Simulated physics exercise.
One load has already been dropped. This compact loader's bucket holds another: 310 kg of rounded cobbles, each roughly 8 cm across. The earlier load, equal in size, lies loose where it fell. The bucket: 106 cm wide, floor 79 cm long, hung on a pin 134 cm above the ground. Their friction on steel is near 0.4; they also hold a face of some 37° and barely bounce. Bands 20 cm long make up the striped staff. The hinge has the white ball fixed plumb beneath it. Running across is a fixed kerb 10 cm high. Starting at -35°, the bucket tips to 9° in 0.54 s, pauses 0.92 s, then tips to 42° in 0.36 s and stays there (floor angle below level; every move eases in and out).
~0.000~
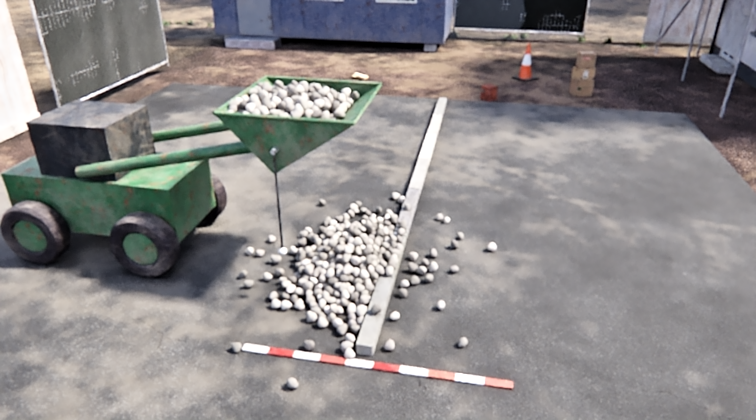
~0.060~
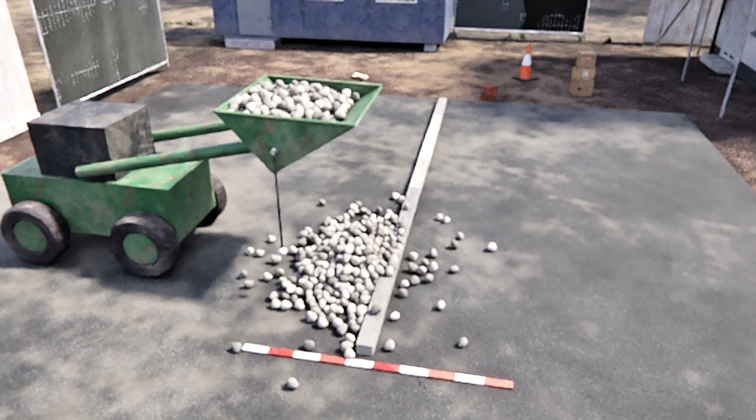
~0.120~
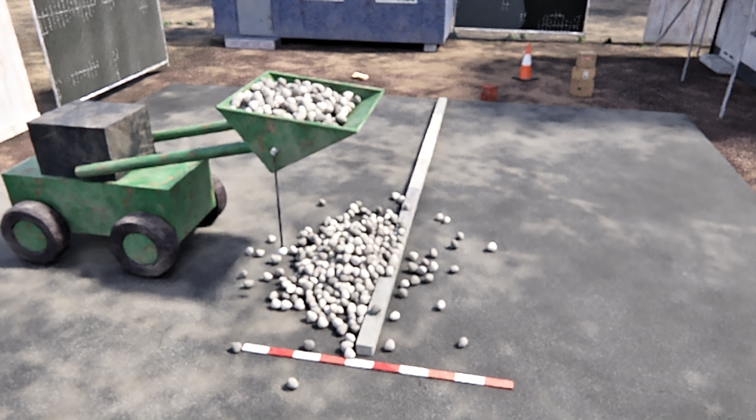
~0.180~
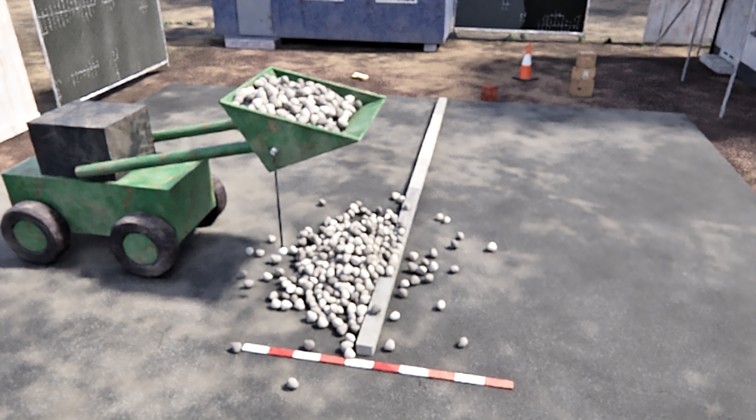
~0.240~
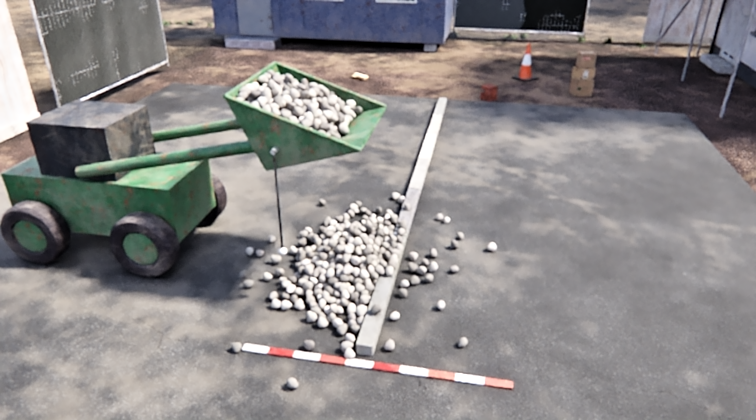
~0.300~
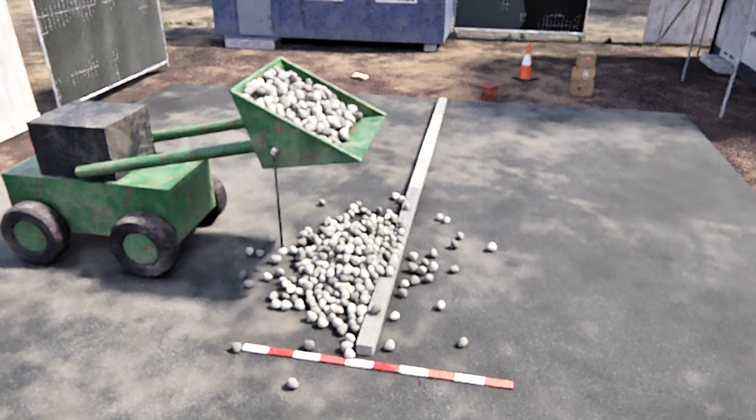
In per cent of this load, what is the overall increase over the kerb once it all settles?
68 out of 100, about.
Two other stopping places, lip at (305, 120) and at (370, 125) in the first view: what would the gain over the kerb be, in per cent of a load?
About 15 per cent for the first, 85 per cent for the second.
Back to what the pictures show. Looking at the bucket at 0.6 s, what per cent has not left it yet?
It still holds about 100 per cent.
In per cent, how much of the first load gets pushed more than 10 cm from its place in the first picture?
Roughly 5 % of them.
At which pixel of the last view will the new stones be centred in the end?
Centre: Approx. (414, 265).
After 0.4 s the floor is at 2°; in per cent of one load, 100 in the bucket, 96 on this side of the kerb, 4 over the kerb; the foremost stones are at (456, 263).
After 0.6 s the floor is at 9°; in per cent of one load, 100 in the bucket, 96 on this side of the kerb, 4 over the kerb; the foremost stones are at (456, 263).
After 2.3 s the floor is at 42°; in per cent of one load, 9 in the bucket, 151 on this side of the kerb, 41 over the kerb; the foremost stones are at (509, 300).
After 4.8 s the floor is at 42°; in per cent of one load, 0 in the bucket, 128 on this side of the kerb, 72 over the kerb; the foremost stones are at (542, 308). Net gain over the kerb, 68.
